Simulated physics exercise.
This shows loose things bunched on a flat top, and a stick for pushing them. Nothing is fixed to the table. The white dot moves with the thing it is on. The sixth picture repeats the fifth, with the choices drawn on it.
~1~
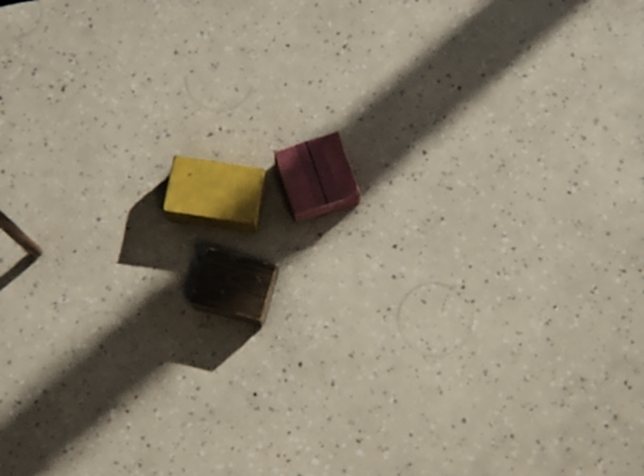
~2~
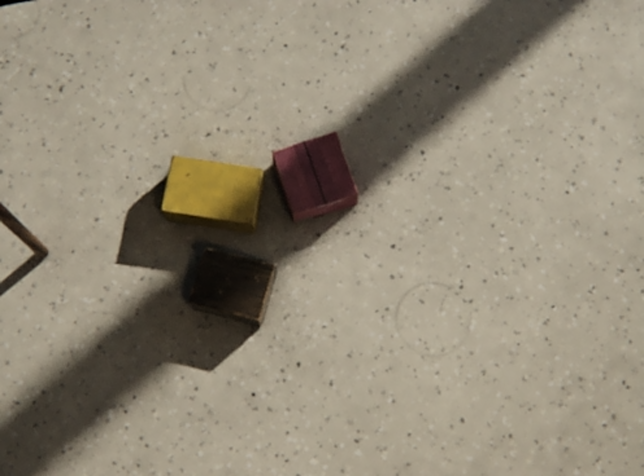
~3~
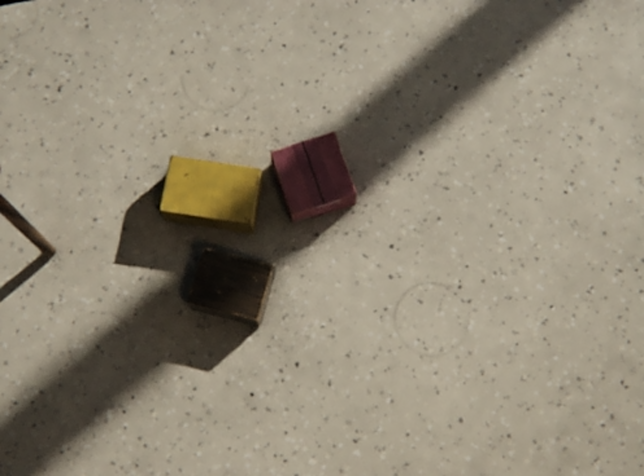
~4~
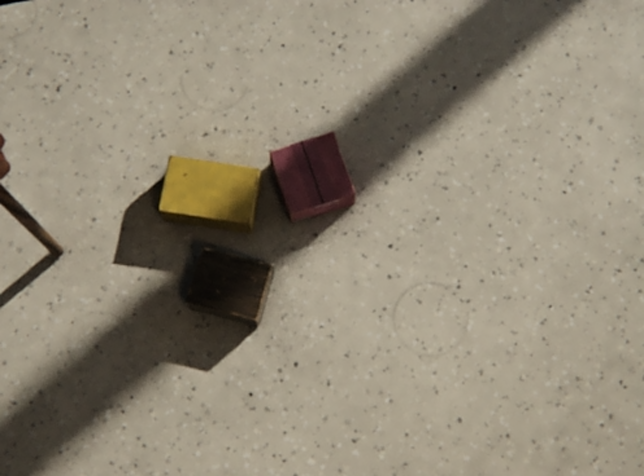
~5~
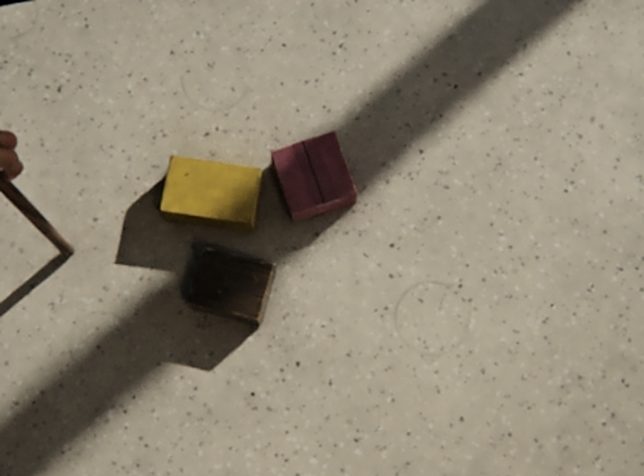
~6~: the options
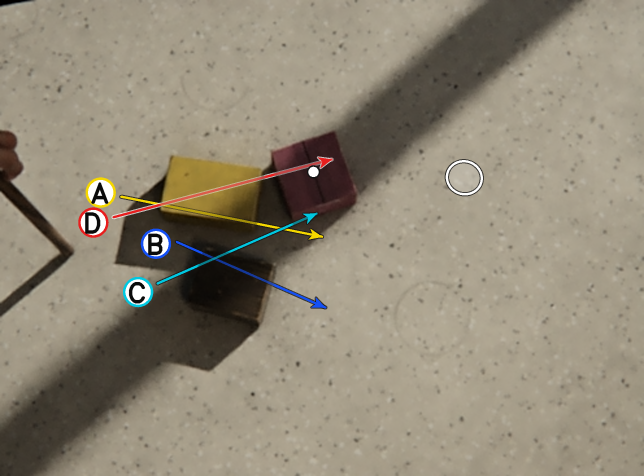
On a speckled tabletop, a hand slides a stick rightward toward three still blocks.
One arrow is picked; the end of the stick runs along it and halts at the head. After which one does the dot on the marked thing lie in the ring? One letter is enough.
Push along D.
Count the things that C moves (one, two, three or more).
It moves two.
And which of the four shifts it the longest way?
Stroke D.
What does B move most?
The black block.
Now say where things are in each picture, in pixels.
The first picture shows pink box (317, 178); yellow block (216, 194); black block (235, 287).
The second picture shows black block (234, 287); pink box (315, 178).
The third picture shows yellow block (213, 194); black block (232, 287).
The fourth picture shows pink box (313, 178); yellow block (211, 194).
The fifth picture shows black block (233, 286); pink box (314, 178); yellow block (213, 194).
On the marked copy, A from (121, 197) to (322, 237); B from (177, 242) to (325, 308); C from (157, 284) to (317, 214); D from (114, 217) to (332, 159); the ring at (464, 178); the white dot at (314, 172).
With D. Early on, foot of the stick (193, 197); pink box (325, 176); yellow block (243, 190).
Further on, foot of the stick (271, 176); pink box (403, 173); yellow block (322, 174).
At the end, foot of the stick (332, 160); pink box (462, 180); yellow block (382, 167); the dot on the pink box is in the ring.
As for the rest, A leaves the dotted thing at (396, 128); B leaves the dotted thing at (314, 178); C leaves the dotted thing at (329, 166).
